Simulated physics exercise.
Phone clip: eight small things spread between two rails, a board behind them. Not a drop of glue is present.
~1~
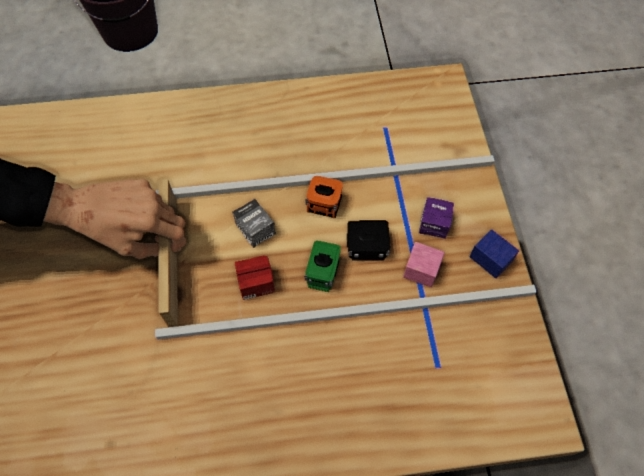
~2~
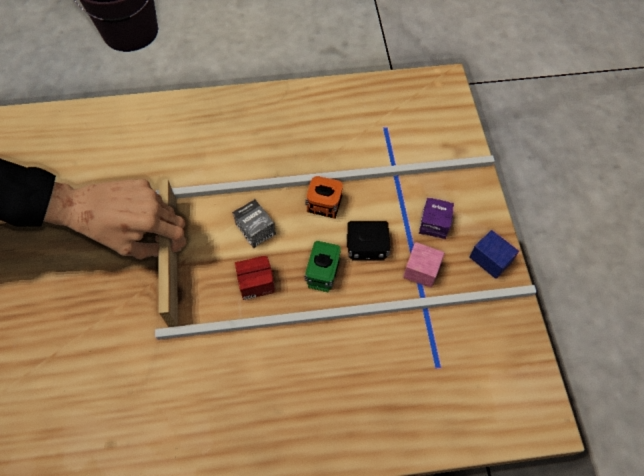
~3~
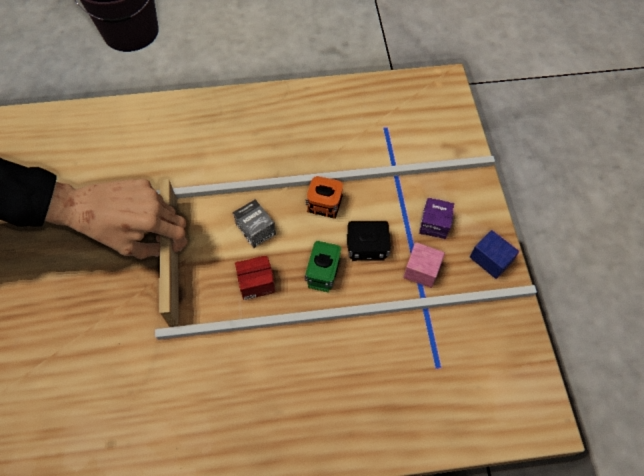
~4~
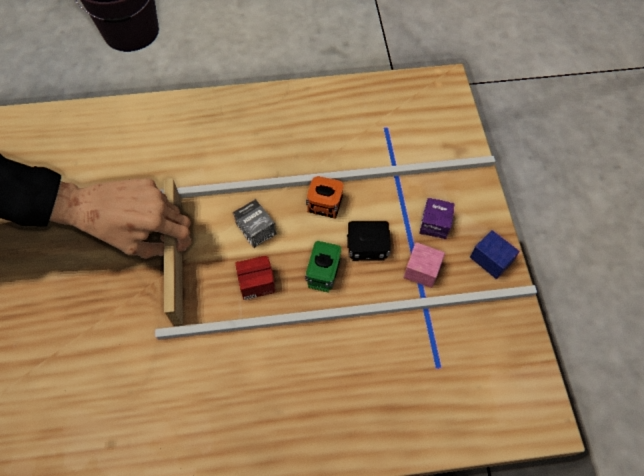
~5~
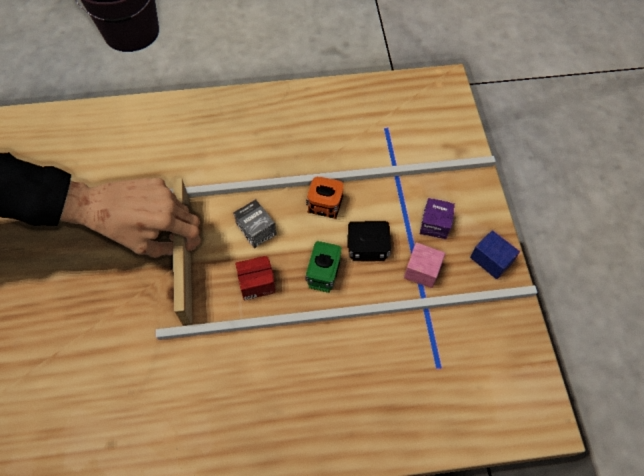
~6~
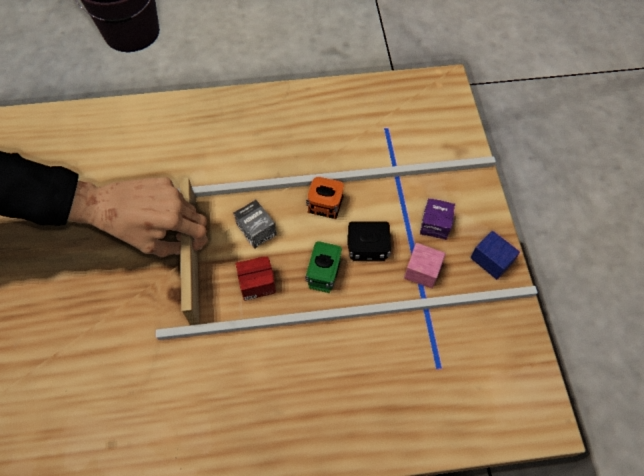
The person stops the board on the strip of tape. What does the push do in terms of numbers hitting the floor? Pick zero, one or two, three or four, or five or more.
It sends zero to the floor.
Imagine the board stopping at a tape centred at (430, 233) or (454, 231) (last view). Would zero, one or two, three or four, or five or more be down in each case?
First tape: Just one or two. Second tape: 1 or 2.
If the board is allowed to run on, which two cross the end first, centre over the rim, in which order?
First comes the blue block, followed by the pink block.
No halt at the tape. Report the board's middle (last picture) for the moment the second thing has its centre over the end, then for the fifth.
About (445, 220), then (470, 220).
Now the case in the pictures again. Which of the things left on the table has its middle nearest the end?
The blue block finishes closest.
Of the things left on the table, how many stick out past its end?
The count is 1.
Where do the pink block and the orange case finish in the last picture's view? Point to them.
The pink block settles near (492, 257); as for the orange case, near (416, 184).
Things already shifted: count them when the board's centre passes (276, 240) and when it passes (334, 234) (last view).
That makes 3 at the first spot and 6 at the second.
Soon after, none off yet; blue block at rest near (495, 255); purple box at rest near (437, 219); pink block at rest near (424, 266).
Then, none off yet; blue block at rest near (497, 255); purple box moved about its own width near (473, 201); pink block moved about its own width near (462, 262).
At rest, the number that fall off is zero.
